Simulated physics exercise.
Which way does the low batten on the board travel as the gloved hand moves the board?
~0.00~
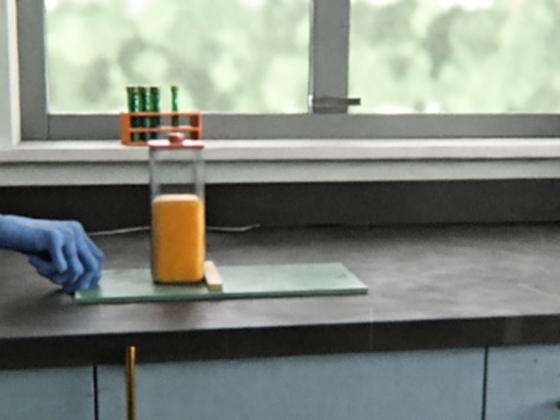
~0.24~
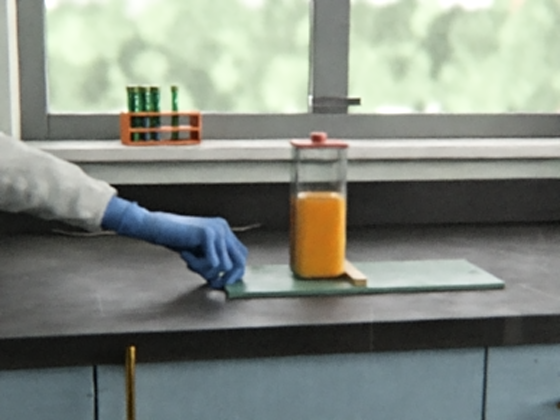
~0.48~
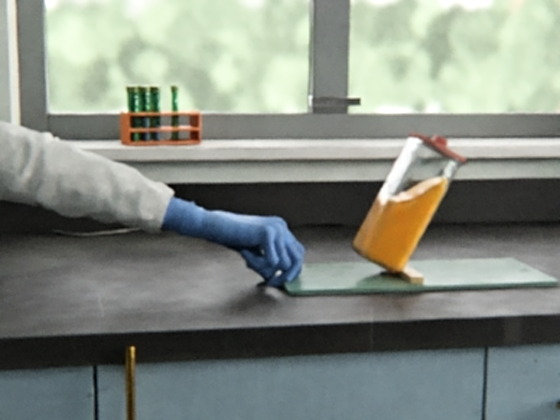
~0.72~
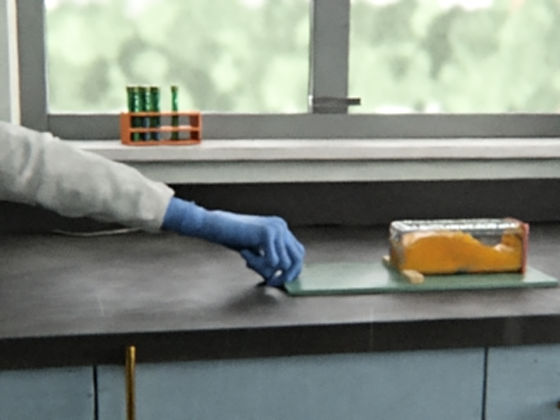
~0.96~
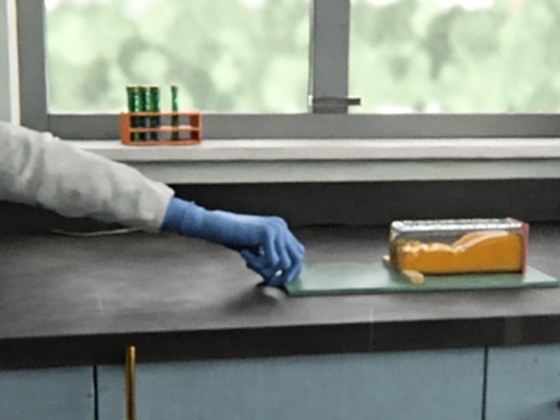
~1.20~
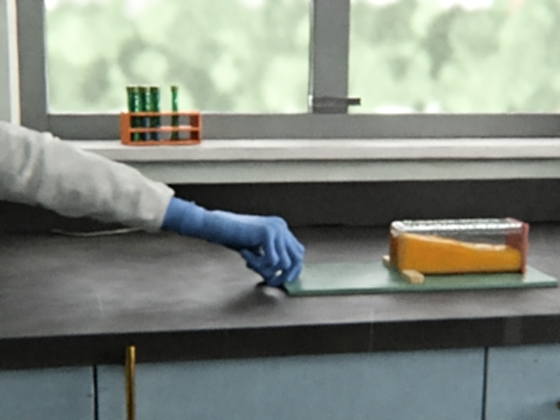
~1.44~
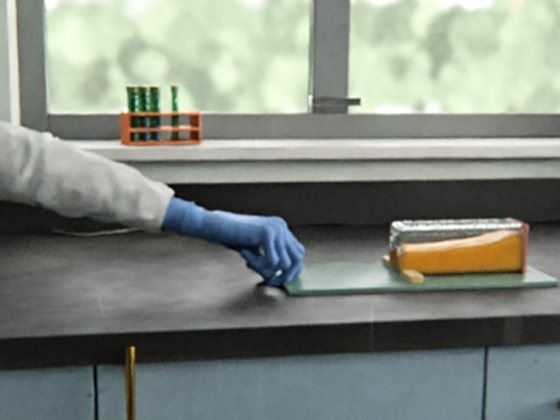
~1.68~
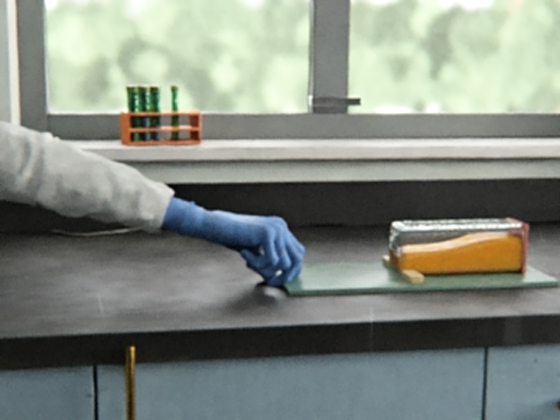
The batten travels to the right along with the board.
On a dark countertop beneath a window, a blue-gloved hand slides a green board carrying a square bottle of orange juice to the right; when the board stops, the bottle tips rightward over a low batten and ends lying on its side, the juice settling inside.
